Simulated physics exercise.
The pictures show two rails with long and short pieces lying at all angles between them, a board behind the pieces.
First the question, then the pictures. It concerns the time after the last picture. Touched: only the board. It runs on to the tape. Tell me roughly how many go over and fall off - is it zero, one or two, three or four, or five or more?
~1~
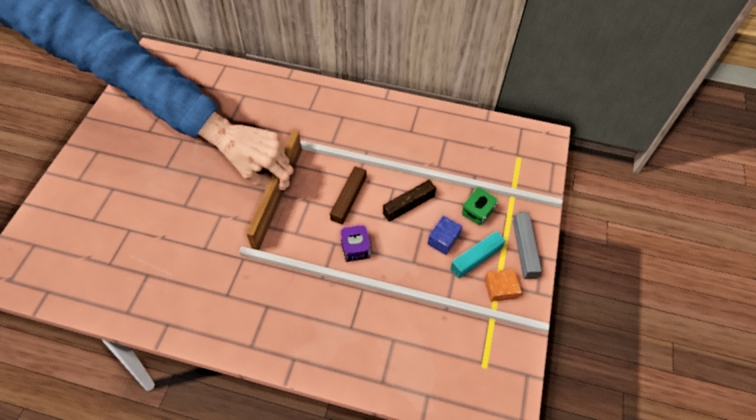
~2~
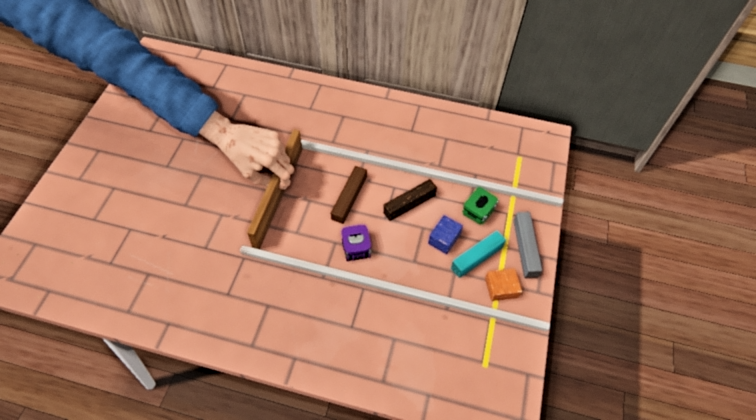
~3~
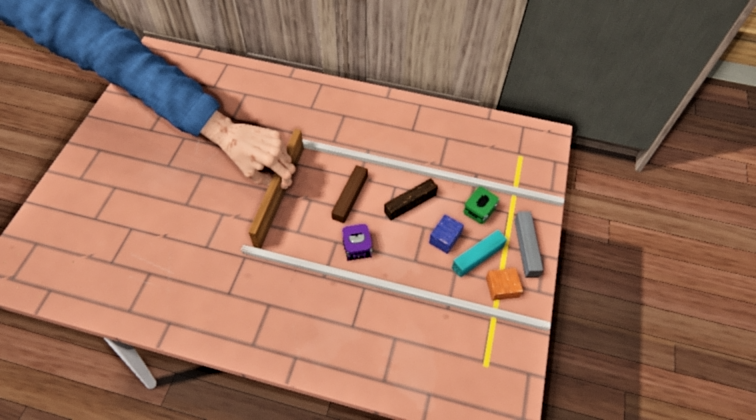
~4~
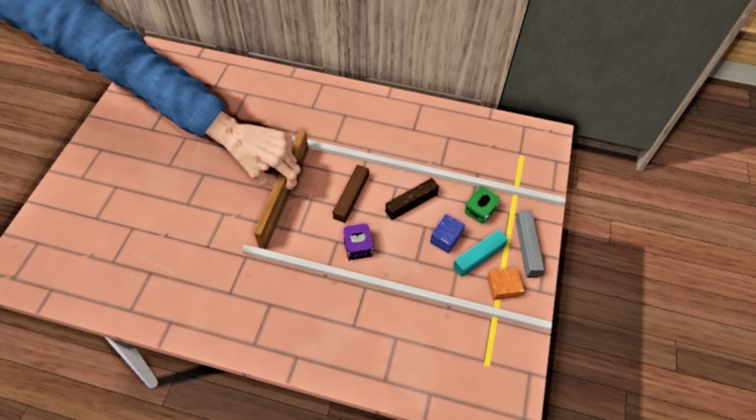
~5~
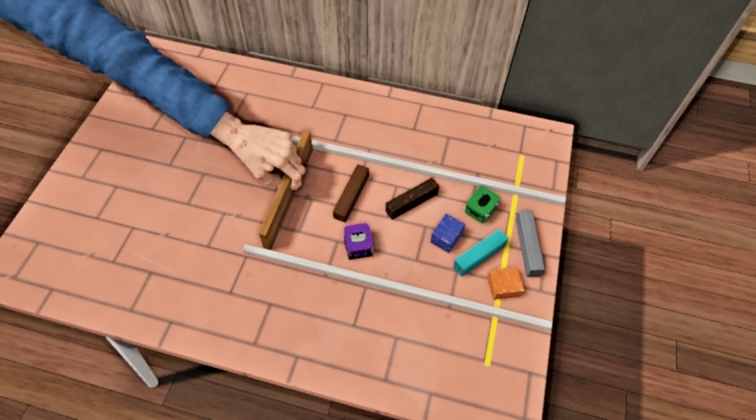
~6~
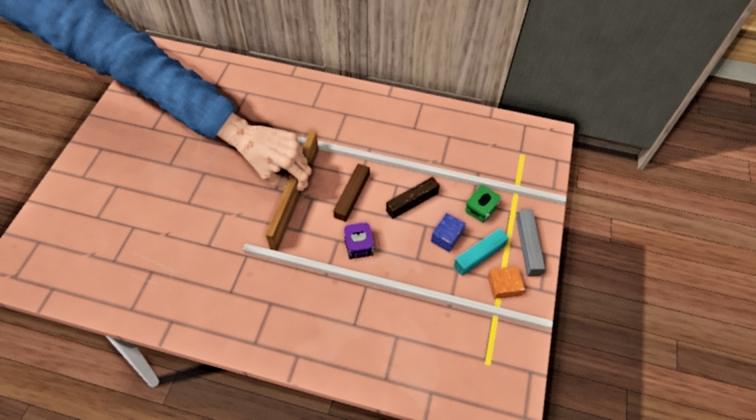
Fallen: A single one or a pair.
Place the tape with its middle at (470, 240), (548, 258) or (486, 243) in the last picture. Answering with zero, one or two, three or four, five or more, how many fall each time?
In order of the places: None at all; 5 or more; no fall at all.
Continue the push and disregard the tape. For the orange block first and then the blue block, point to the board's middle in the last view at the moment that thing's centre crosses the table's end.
Near (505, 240) in the first case, near (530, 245) in the other.
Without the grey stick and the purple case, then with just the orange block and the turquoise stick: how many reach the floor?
Result: 0 in the first case, with 1 in the second.
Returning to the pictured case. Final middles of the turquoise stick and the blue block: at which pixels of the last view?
In the last picture the turquoise stick sits around (552, 282) and the blue block around (537, 262).
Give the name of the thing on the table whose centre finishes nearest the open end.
The one in question is the turquoise stick.
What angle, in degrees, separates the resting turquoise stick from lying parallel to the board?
Near 30 degrees.
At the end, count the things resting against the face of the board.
Contact count: 2.
Early on, none off yet; grey stick at rest near (530, 242); orange block at rest near (506, 282); turquoise stick at rest near (481, 252).
A while later, none off yet; grey stick at rest near (530, 242); orange block at rest near (506, 282); turquoise stick moving near (487, 257).
Finally, the number that fall off is one or two; lost, orange block and grey stick.
